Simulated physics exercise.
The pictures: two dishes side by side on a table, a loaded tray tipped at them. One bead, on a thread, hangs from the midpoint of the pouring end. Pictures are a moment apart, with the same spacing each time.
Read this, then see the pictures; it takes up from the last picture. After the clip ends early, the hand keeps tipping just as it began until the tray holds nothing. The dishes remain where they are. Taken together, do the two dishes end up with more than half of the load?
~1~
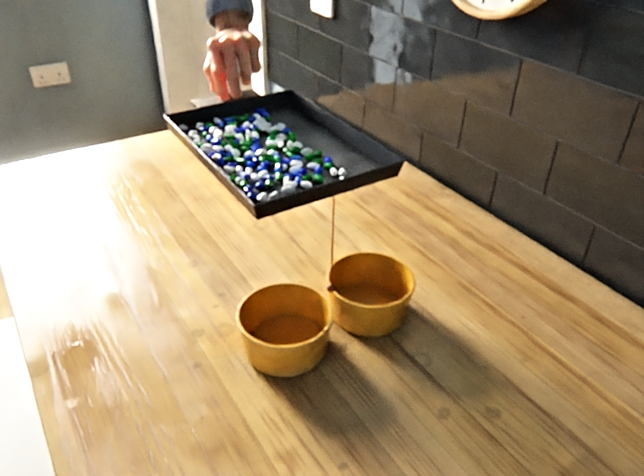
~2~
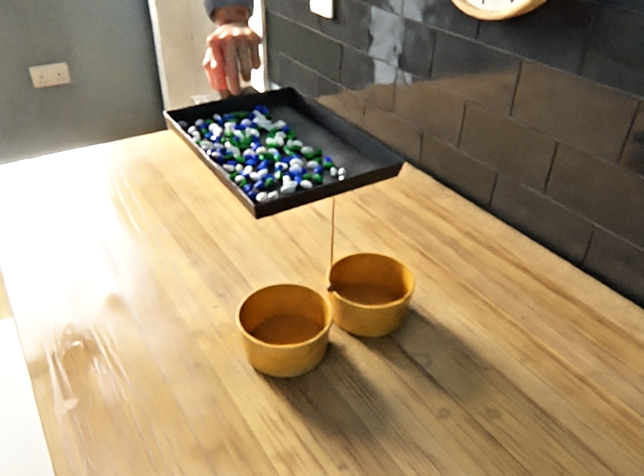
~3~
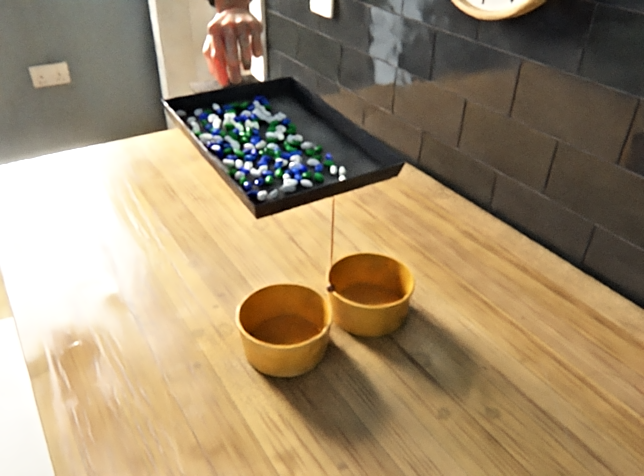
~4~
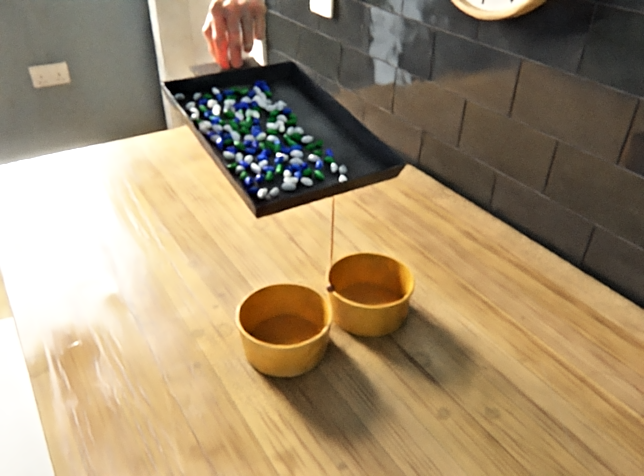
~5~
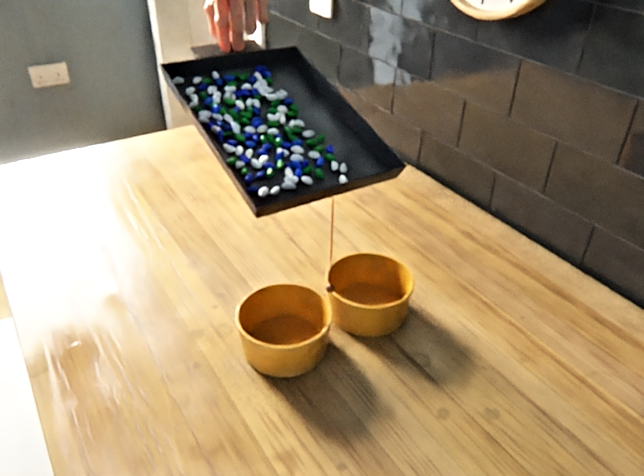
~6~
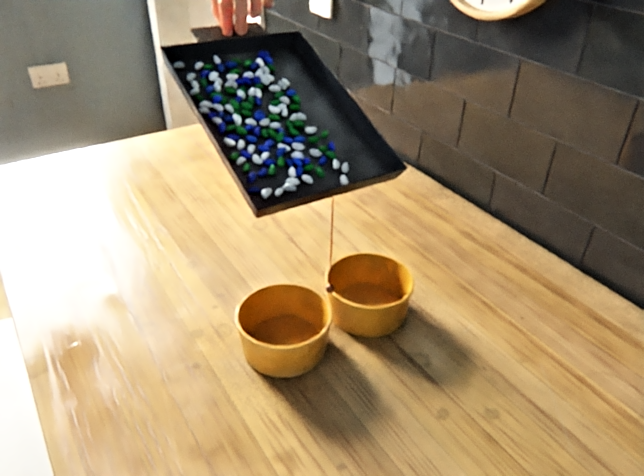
Result: Mostly missed.
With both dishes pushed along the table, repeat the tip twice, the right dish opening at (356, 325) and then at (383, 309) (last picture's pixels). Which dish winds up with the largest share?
First try: The right-side dish; second try: The right-side dish.
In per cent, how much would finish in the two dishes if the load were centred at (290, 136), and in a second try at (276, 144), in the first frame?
Estimates in order: 20 percent, 20 percent.
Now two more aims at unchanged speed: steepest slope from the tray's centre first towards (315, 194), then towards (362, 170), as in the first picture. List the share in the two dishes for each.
I'd put it at some 20 % and then some 70 %.
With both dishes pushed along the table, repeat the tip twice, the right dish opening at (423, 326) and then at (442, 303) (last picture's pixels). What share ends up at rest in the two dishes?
Roughly 60% first, roughly 80% second.
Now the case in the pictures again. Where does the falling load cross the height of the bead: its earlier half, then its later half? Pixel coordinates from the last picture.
Near (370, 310) and later near (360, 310).
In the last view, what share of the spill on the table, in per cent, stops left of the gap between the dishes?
Reading: Around 20 %.
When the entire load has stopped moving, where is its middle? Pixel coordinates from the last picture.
About pixel (381, 370).
Soon after the last picture, tray tipped steeply; nearly all on the tray; a small part in the air.
A little later, tray tipped past a quarter turn; about a third on the tray; a stray few in the left dish; a stray few in the right dish; about a third outside both; about a quarter in the air.
Later still, tray tipped past a quarter turn; a stray few in the left dish; a small part in the right dish; most outside both.
At rest, tray tipped past a quarter turn; a stray few in the left dish; a small part in the right dish; most outside both.
